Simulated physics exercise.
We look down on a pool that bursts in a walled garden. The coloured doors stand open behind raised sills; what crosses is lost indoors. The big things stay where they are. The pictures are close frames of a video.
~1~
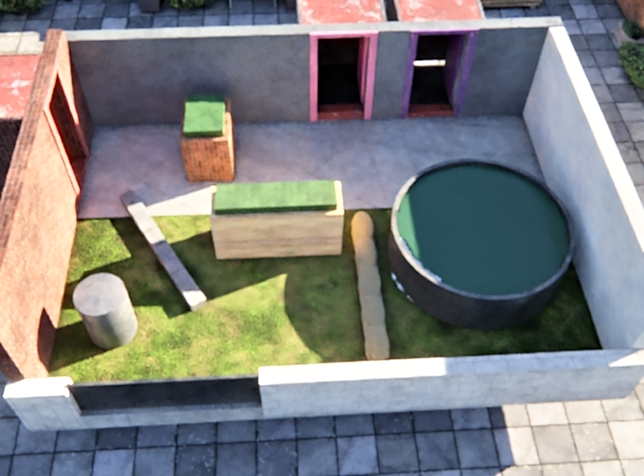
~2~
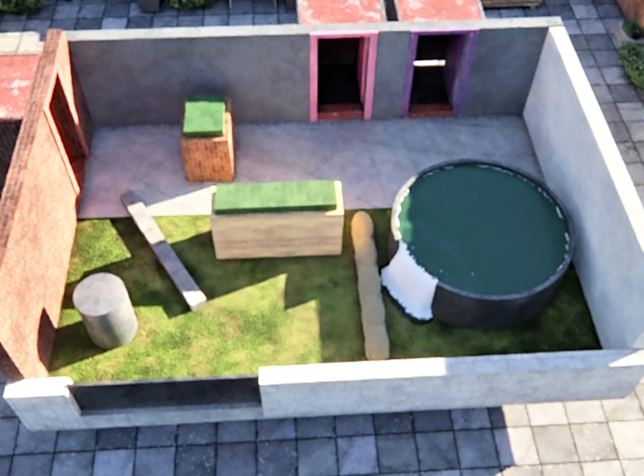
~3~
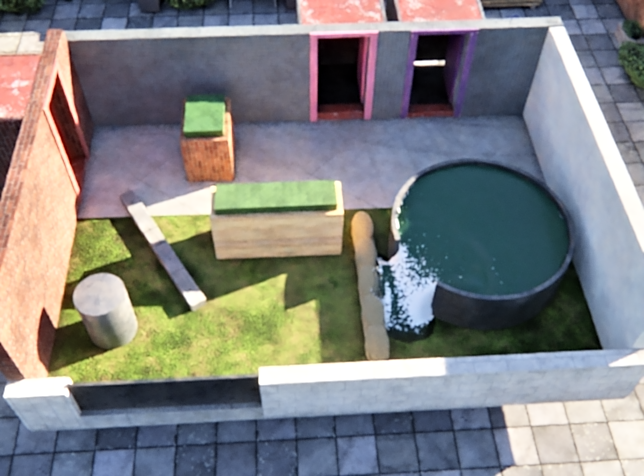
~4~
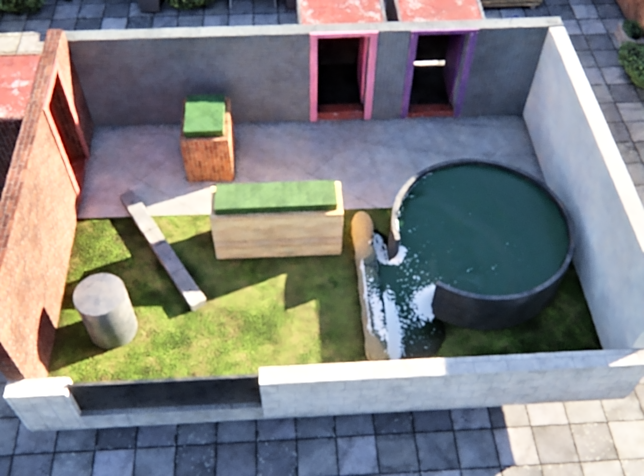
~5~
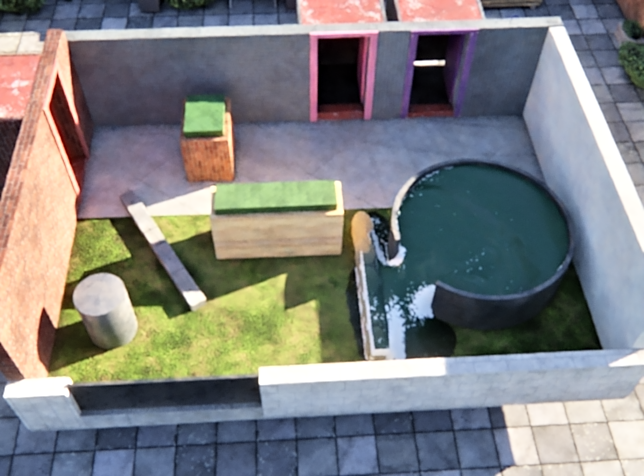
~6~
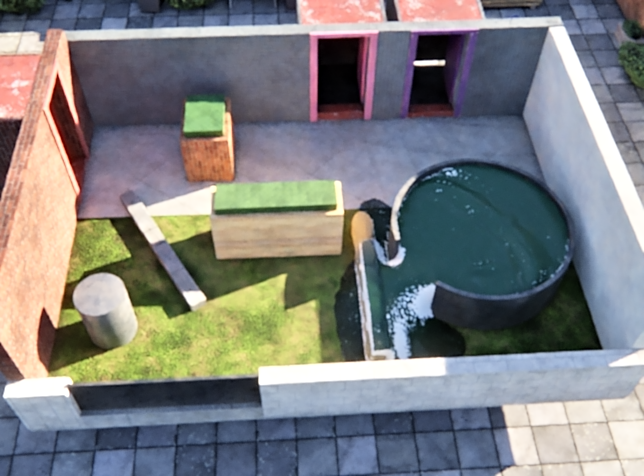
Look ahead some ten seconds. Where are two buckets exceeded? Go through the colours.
One by one: The red door admits no more than that; the purple door admits no more than that; the pink door admits no more than that.
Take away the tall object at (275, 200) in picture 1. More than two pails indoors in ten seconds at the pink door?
The pink door takes less.
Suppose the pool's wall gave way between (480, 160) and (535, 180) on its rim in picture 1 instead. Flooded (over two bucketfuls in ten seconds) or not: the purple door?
In short: The purple door takes more.
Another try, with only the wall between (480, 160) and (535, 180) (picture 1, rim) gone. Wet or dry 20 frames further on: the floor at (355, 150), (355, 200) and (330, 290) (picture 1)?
In that order: Covered, awash, dry.
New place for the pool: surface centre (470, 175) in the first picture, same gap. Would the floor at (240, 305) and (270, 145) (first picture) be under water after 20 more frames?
In turn: Wet, wet.
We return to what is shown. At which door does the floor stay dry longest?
The red door.
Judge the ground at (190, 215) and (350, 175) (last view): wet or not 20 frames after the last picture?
As listed: Not flooded, awash.
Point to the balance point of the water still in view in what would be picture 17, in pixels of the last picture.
At about (445, 276).
A moment on, water covers 20 % of the floor; the red door not reached, the purple door not reached, the pink door not reached.
Next, water covers 40 % of the floor; the red door not reached, the purple door not reached, the pink door not reached.
Then, water covers 55 % of the floor; the red door not reached, the purple door wet at the sill, nothing in, the pink door wet at the sill, nothing in.
Later, water covers 75 % of the floor; the red door not reached, the purple door wet at the sill, nothing in, the pink door wet at the sill, nothing in.
In the end, water covers 95 % of the floor; the red door wet at the sill, nothing in, the purple door wet at the sill, nothing in, the pink door wet at the sill, nothing in.
